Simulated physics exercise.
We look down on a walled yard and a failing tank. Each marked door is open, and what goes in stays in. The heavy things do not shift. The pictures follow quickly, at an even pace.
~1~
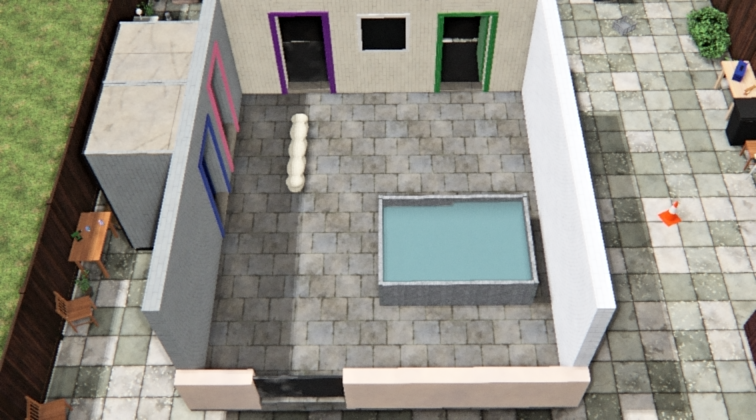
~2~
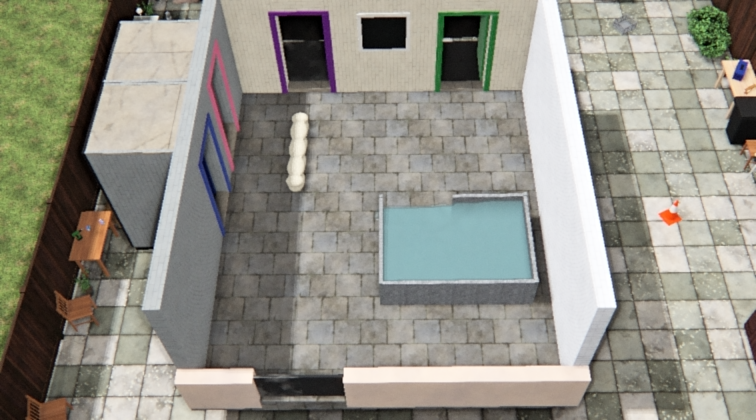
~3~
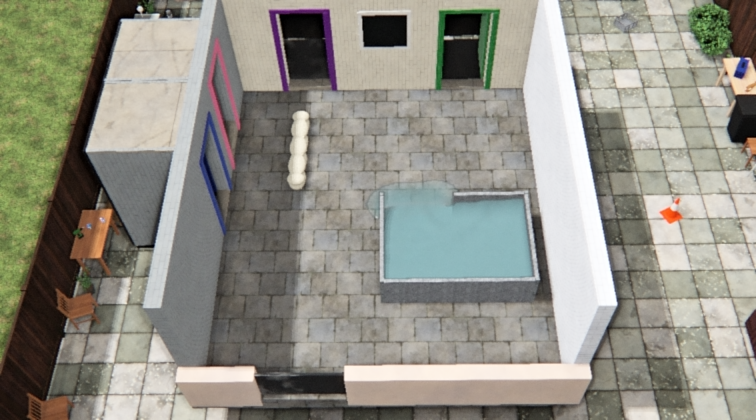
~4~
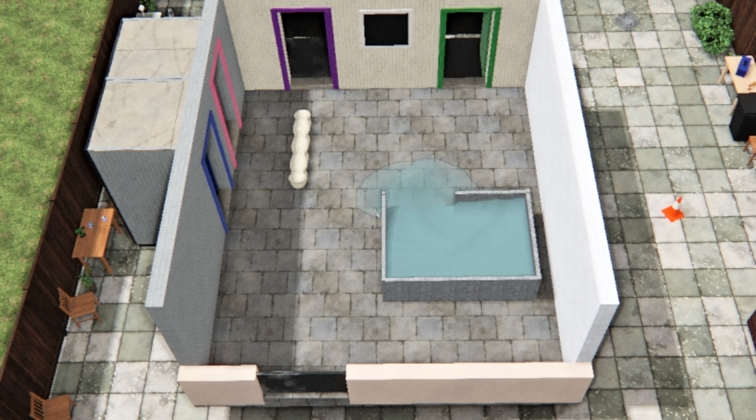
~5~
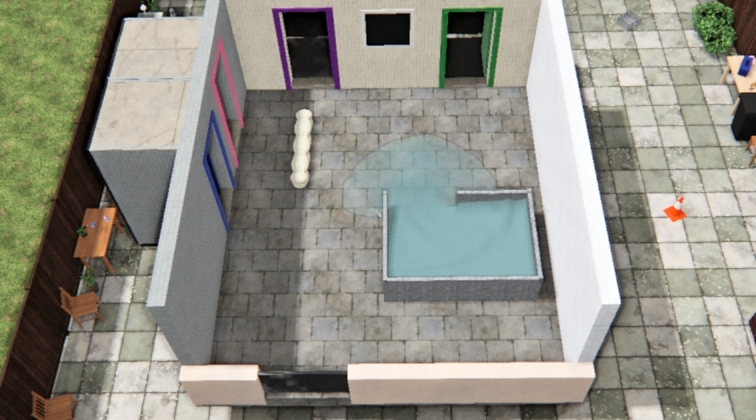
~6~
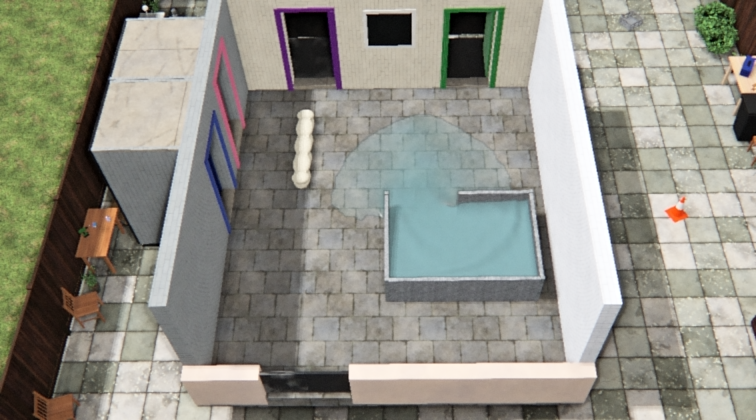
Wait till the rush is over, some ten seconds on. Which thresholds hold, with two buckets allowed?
One by one: The blue door admits no more than that; the purple door lets in a lot; the pink door admits no more than that; the green door lets in a lot.
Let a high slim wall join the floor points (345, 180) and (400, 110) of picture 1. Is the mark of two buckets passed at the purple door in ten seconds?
The purple one lets less in.
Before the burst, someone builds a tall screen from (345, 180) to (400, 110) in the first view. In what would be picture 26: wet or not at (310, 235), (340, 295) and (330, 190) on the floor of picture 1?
In turn: Awash, not flooded, flooded.
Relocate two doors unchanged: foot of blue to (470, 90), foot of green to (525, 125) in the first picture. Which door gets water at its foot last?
I say the one in pink.
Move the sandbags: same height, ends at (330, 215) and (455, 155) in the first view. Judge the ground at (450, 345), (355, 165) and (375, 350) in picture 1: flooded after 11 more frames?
In that order: Clear, awash, dry.
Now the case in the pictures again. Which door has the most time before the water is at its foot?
I say the blue one.
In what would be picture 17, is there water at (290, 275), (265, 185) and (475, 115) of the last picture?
One after the other: No water, dry, covered.
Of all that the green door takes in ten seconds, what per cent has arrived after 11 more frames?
Roughly 20 per cent.
A moment on, water covers 35 % of the floor; the blue door not reached, the purple door not reached, the pink door not reached, the green door under two buckets in.
Next, water covers 35 % of the floor; the blue door not reached, the purple door under two buckets in, the pink door not reached, the green door over two buckets in.
Then, water covers 45 % of the floor; the blue door not reached, the purple door over two buckets in, the pink door wet at the sill, nothing in, the green door far over two buckets in.
Later, water covers 75 % of the floor; the blue door wet at the sill, nothing in, the purple door far over two buckets in, the pink door wet at the sill, nothing in, the green door far over two buckets in.
In the end, water covers 95 % of the floor; the blue door wet at the sill, nothing in, the purple door far over two buckets in, the pink door wet at the sill, nothing in, the green door far over two buckets in.
